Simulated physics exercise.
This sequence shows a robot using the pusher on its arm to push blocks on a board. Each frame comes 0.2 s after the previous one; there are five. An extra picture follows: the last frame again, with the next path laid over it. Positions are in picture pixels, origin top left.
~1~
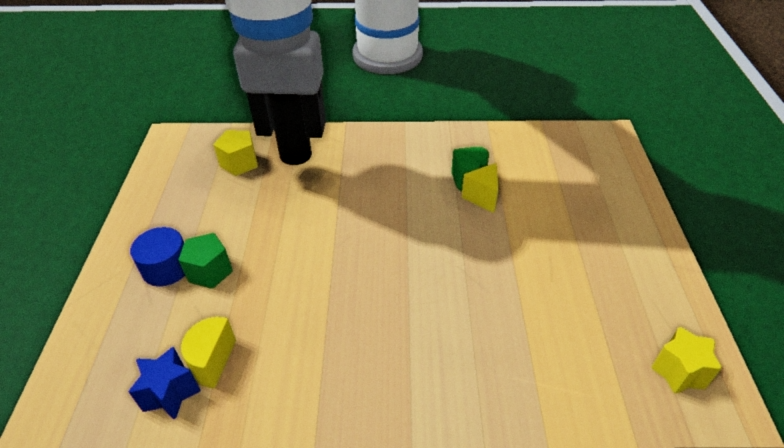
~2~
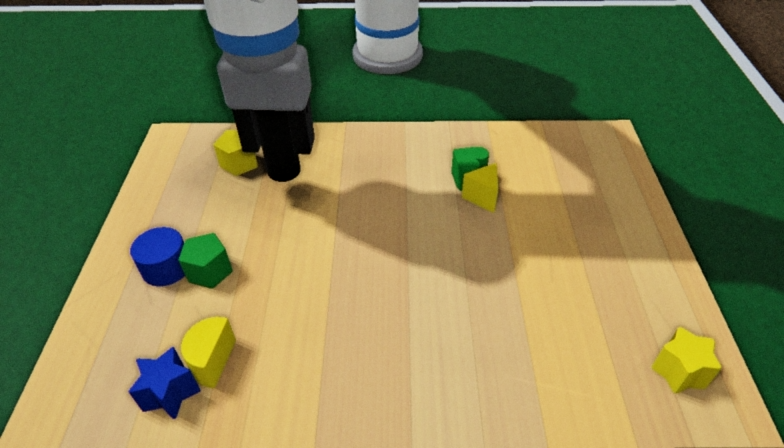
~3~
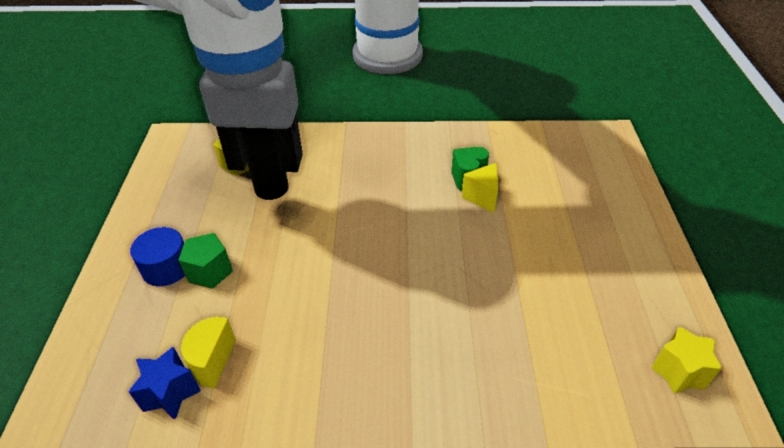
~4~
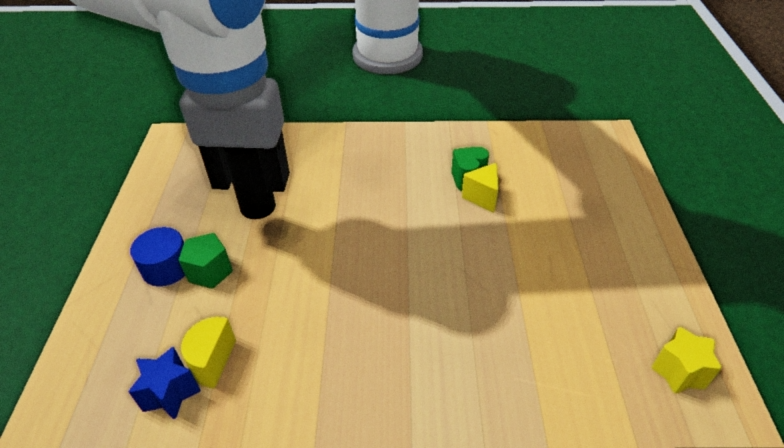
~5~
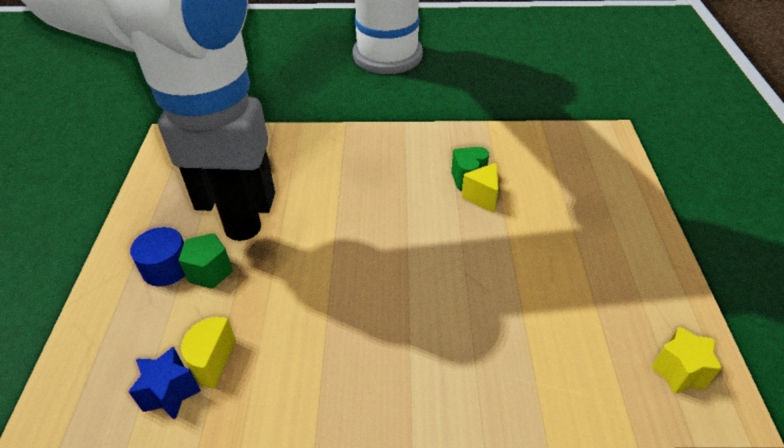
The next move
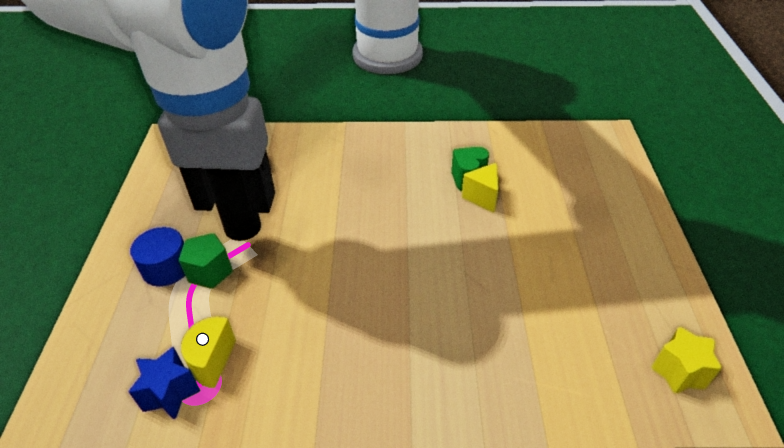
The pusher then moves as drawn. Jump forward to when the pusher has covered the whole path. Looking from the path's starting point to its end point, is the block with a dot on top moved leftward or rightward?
It's going to go left.
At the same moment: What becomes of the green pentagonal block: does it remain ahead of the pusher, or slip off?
Slipped off.
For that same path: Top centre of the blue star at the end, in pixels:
My estimate: (146, 399).
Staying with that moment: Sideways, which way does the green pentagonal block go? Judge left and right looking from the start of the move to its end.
To the right.
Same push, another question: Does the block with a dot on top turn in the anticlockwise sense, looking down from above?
Yes.
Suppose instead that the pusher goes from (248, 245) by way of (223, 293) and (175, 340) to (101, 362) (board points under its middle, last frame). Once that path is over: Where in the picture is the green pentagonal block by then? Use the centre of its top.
It is going to be at (170, 273).
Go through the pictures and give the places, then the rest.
Pusher tip at (296, 155); block tops, blue disc at (156, 244); blue star at (158, 373); green pentagonal block at (201, 249); yellow D-shaped block at (203, 339), in the first frame.
Pusher at (284, 171); blocks unchanged, in the second frame.
Pusher at (272, 189); blocks unchanged, in the third frame.
Pusher at (258, 208); blocks unchanged, in the fourth frame.
Pusher at (243, 228); blue disc at (156, 244); blue star at (158, 373); green pentagonal block at (201, 249); yellow D-shaped block at (203, 339), in the fifth frame.
Path on the board, from (248, 245) via (199, 278) and (192, 328), ending at (199, 385); the dot is on the yellow D-shaped block.
What follows on the original path. One third of the way, pusher at (192, 262); blue disc at (140, 249); green pentagonal block at (160, 283), turned 25° anticlockwise.
Two thirds of the way, pusher at (184, 313); blue disc at (140, 249); green pentagonal block at (136, 313), turned 15° clockwise.
At the end, pusher at (192, 370); blue disc at (140, 249); blue star at (146, 399), turned 50° clockwise; green pentagonal block at (136, 313), turned 15° clockwise; yellow D-shaped block at (226, 384), turned 35° anticlockwise.
